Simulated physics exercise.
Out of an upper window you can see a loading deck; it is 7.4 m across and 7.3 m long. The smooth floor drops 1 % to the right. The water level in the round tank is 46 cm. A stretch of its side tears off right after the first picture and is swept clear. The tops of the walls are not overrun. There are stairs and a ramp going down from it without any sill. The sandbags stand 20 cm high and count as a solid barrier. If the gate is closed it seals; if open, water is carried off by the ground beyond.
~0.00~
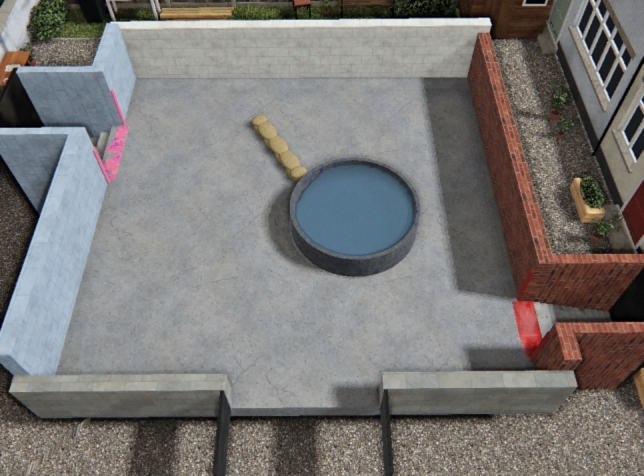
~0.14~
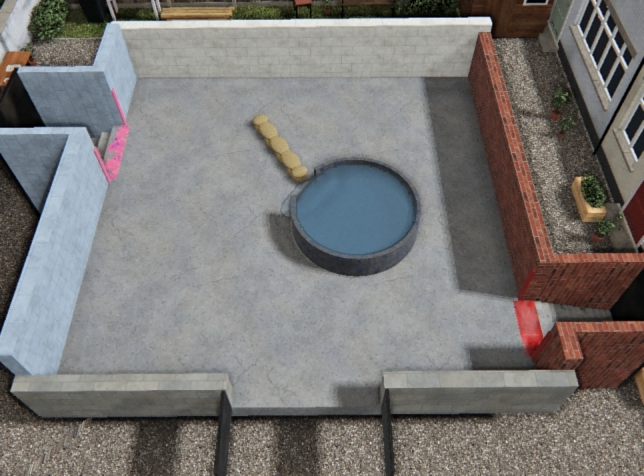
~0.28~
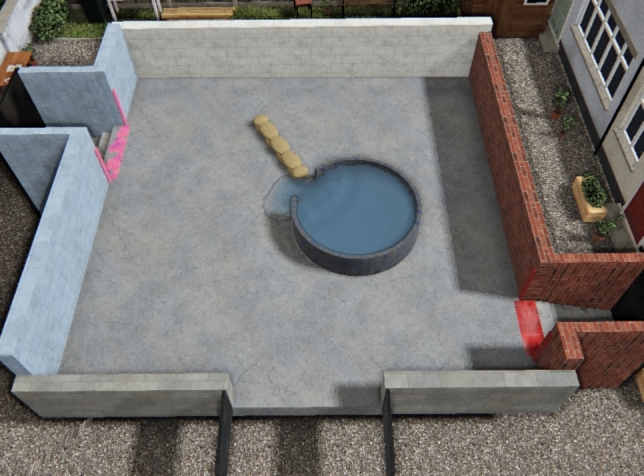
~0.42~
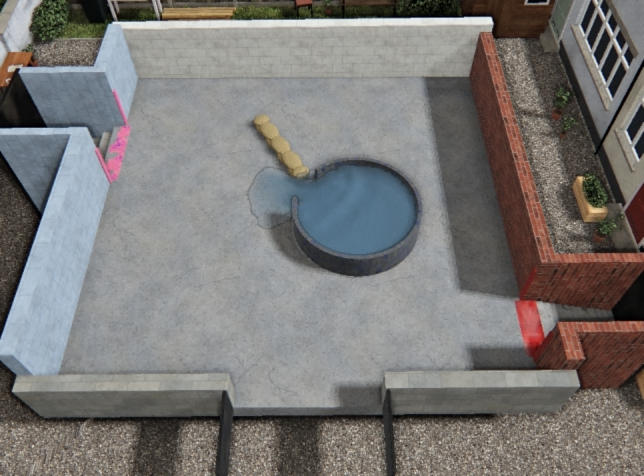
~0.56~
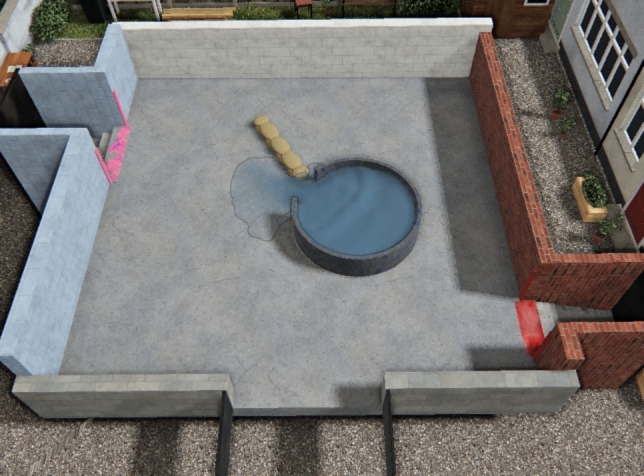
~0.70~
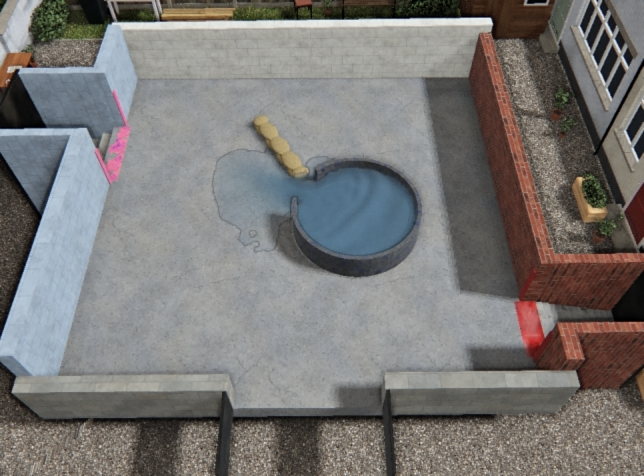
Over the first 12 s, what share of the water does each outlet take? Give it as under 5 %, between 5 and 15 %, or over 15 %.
Gate: Less than 5 %; stair shaft (marked pink): Over 15 %; down ramp (marked red): Less than 5 %.
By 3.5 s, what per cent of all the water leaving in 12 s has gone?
By that point, around 30 percent.
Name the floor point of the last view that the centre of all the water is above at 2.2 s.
At roughly (309, 207).
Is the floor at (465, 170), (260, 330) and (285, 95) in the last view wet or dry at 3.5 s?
Going through the three points: Not yet touched, then not yet touched, then not yet touched.
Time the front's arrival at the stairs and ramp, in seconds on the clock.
Stairs 1.8 s, ramp not in the 12 s.
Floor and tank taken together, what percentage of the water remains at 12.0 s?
Close to 80 in a hundred remains.
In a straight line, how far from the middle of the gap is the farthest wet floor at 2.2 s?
That comes to near 4.6 m out.
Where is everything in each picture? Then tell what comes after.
The first frame shows the round tank at (355, 208) is whole and still, 46 cm deep.
In the second frame, the front is at (286, 213), 0.4 m from the gap at (304, 195); 0.2 m2 of floor is under water; 46 cm left at the back of the round tank.
In the third frame, the front is at (271, 211), 0.7 m from the gap at (304, 196); 0.5 m2 of floor is under water; 46 cm left at the back of the round tank.
In the fourth frame, the front is at (261, 175), 1.1 m from the gap at (305, 197); 1.0 m2 of floor is under water; 46 cm left at the back of the round tank.
In the fifth frame, water pours out at (305, 197) and has run 1.5 m, to (243, 166); deepest outside 26 cm, 46 cm at the round tank's back.
In the sixth frame, water pours out at (305, 197) and has run 1.9 m, to (222, 162); deepest outside 28 cm, 46 cm at the round tank's back.
After 1.4 s water covers 15 % of the floor and is deepest (27 cm) near (297, 185); gone so far, the gate 0 %, the stair shaft (marked pink) 0 %, the down ramp (marked red) 0 %.
After 2.2 s water covers 25 % of the floor and is deepest (24 cm) near (297, 185); gone so far, the gate 0 %, the stair shaft (marked pink) 1 %, the down ramp (marked red) 0 %.
After 3.5 s water covers 30 % of the floor and is deepest (19 cm) near (297, 185); gone so far, the gate 0 %, the stair shaft (marked pink) 6 %, the down ramp (marked red) 0 %.
After 7.0 s water covers 45 % of the floor and is deepest (12 cm) near (297, 185); gone so far, the gate 0 %, the stair shaft (marked pink) 14 %, the down ramp (marked red) 0 %.
After 12.0 s water covers 70 % of the floor and is deepest (6 cm) near (297, 185); gone so far, the gate 1 %, the stair shaft (marked pink) 20 %, the down ramp (marked red) 0 %.
